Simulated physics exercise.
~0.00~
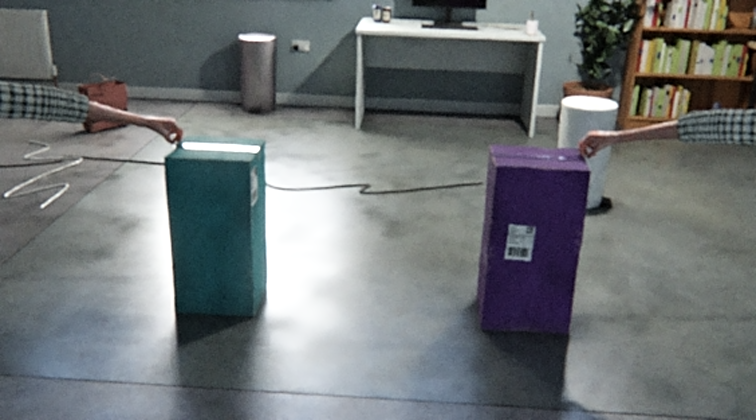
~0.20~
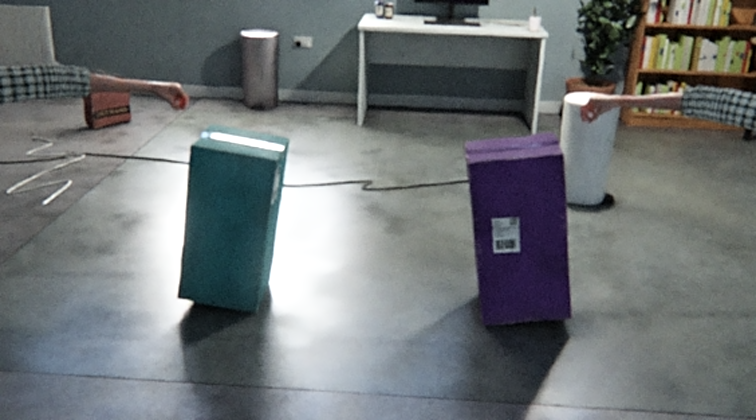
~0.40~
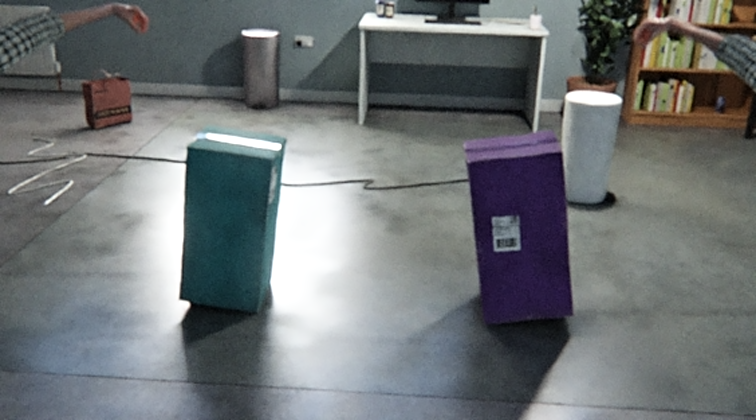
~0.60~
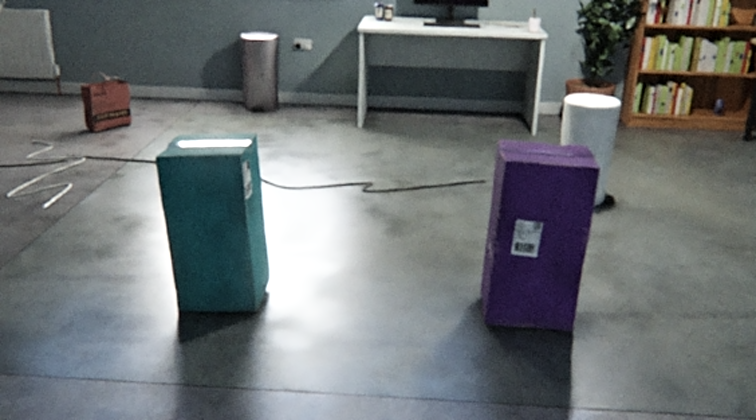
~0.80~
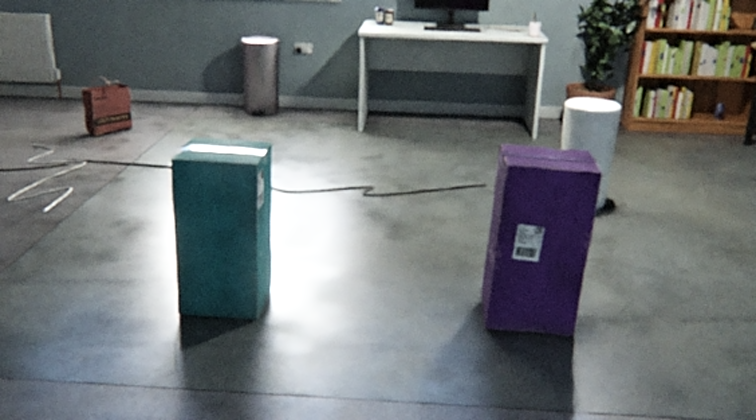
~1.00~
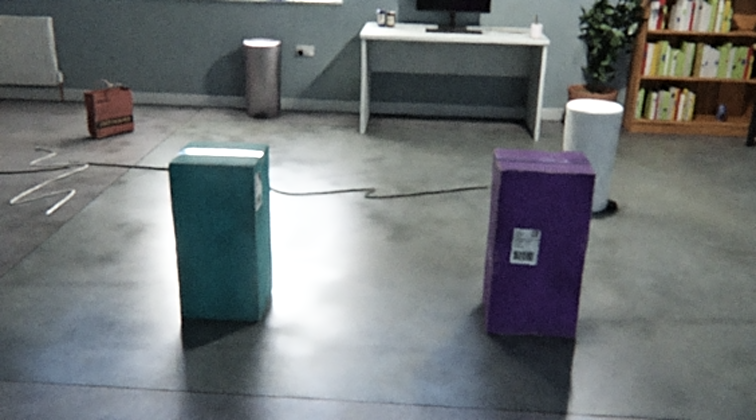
Teal and purple boxes tilting toward each other as two hands let go, then rocking back and settling upright on the floor.
